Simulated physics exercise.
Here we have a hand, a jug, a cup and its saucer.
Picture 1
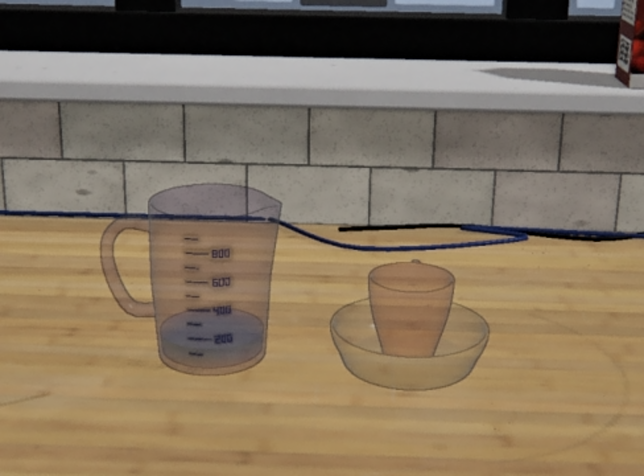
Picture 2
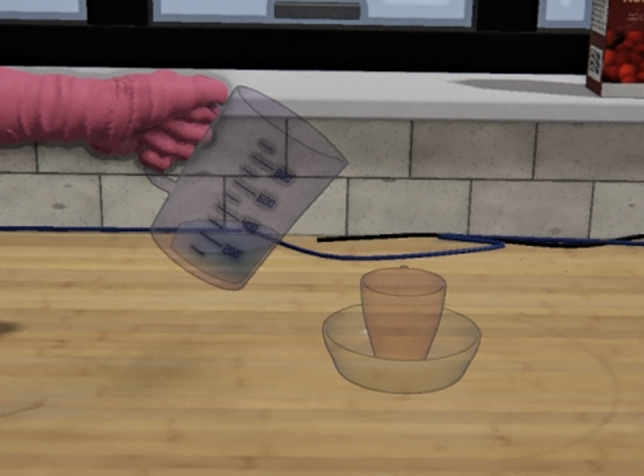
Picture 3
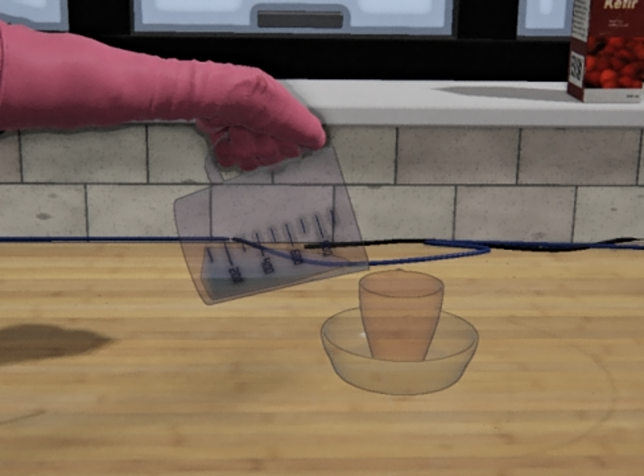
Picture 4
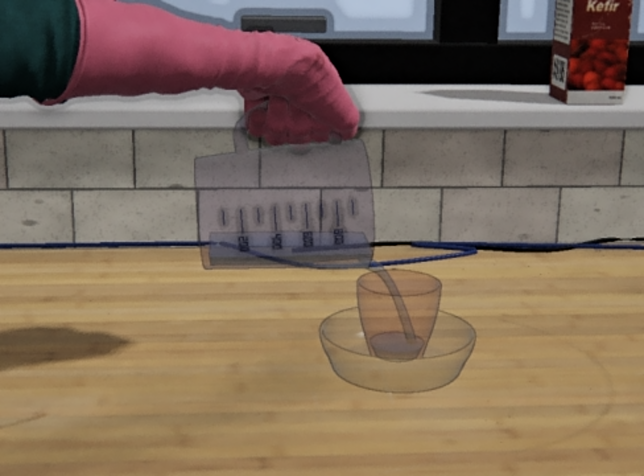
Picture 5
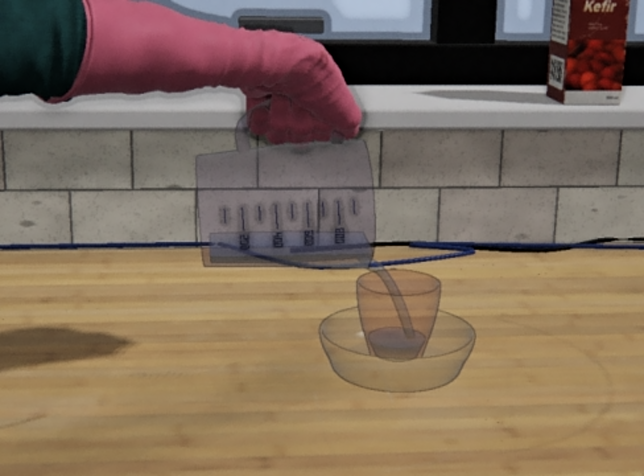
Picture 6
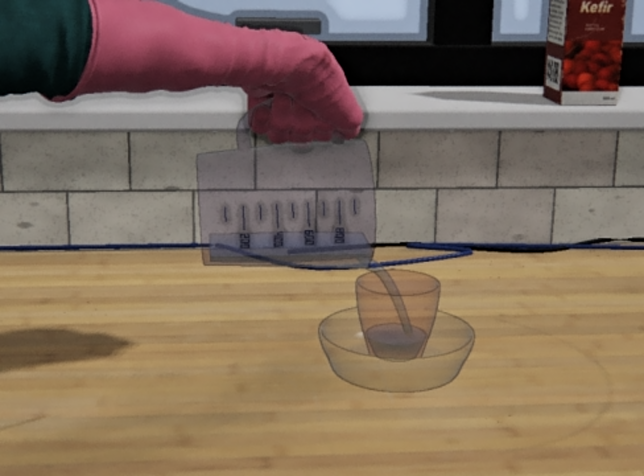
A pink-gloved hand lifting a clear measuring jug, tilting it rightward and pouring liquid into a small cup on a saucer.
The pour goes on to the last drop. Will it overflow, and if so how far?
In the end it fits in the cup.
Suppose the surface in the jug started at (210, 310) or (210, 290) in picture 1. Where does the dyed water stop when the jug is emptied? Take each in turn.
In turn: Into the saucer, the saucer catches it.
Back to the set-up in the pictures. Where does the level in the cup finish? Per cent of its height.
I make it 70 per cent.
A moment on, the cup is about half full; the saucer is dry.
Further on, the cup is about two thirds full; the saucer is dry.
When it is over, the cup is about two thirds full; the saucer is dry.
